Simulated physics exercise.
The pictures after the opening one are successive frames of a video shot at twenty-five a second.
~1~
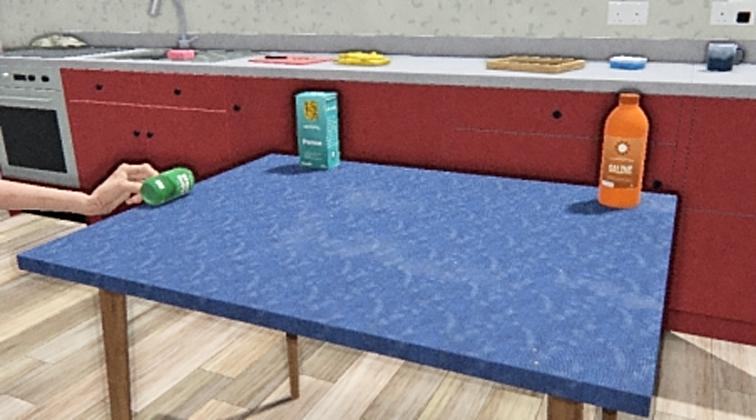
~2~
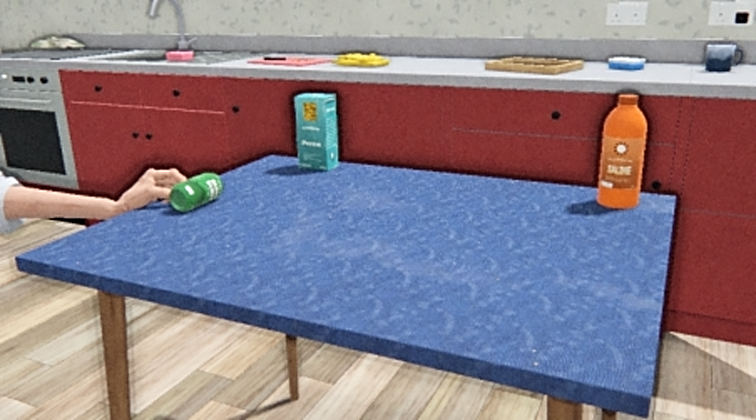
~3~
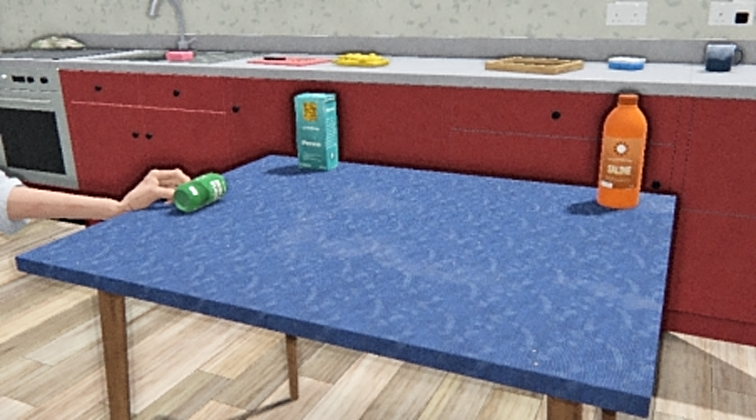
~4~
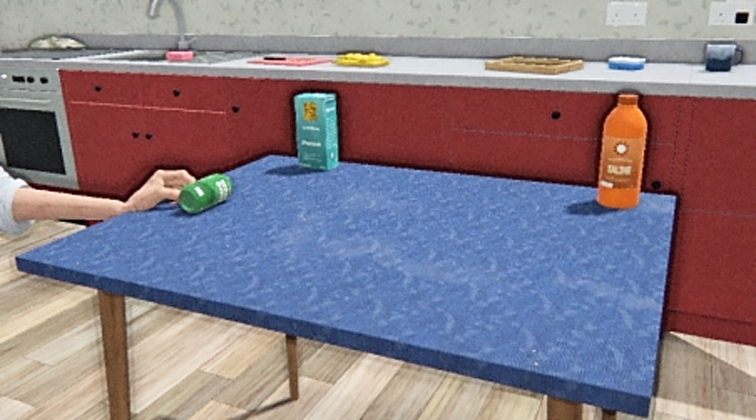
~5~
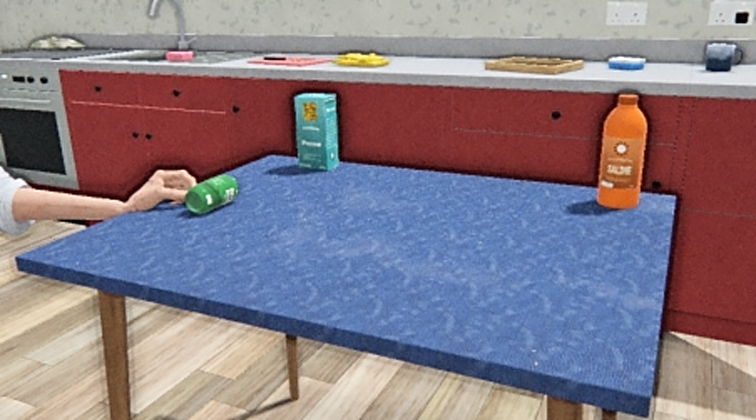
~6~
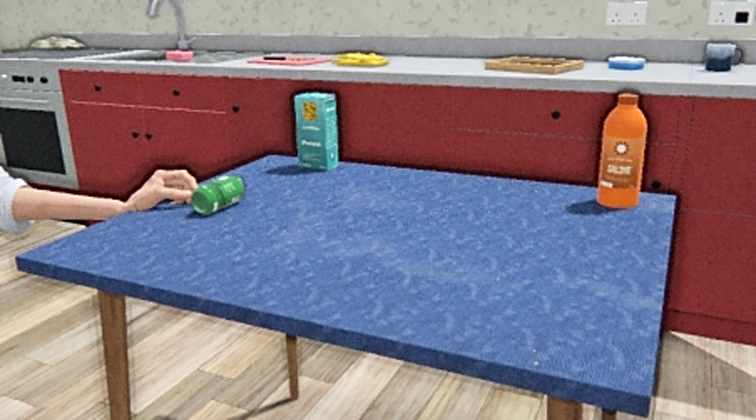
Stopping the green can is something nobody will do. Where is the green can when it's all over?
Lingers on top.
Then, 0.20 s on from there, green can shifted well along near (246, 198).
Then, 0.50 s on from there, green can shifted well along near (277, 203).
In the end, moved from the start, green can. At the end, from the last picture's camera, green can near (297, 205).
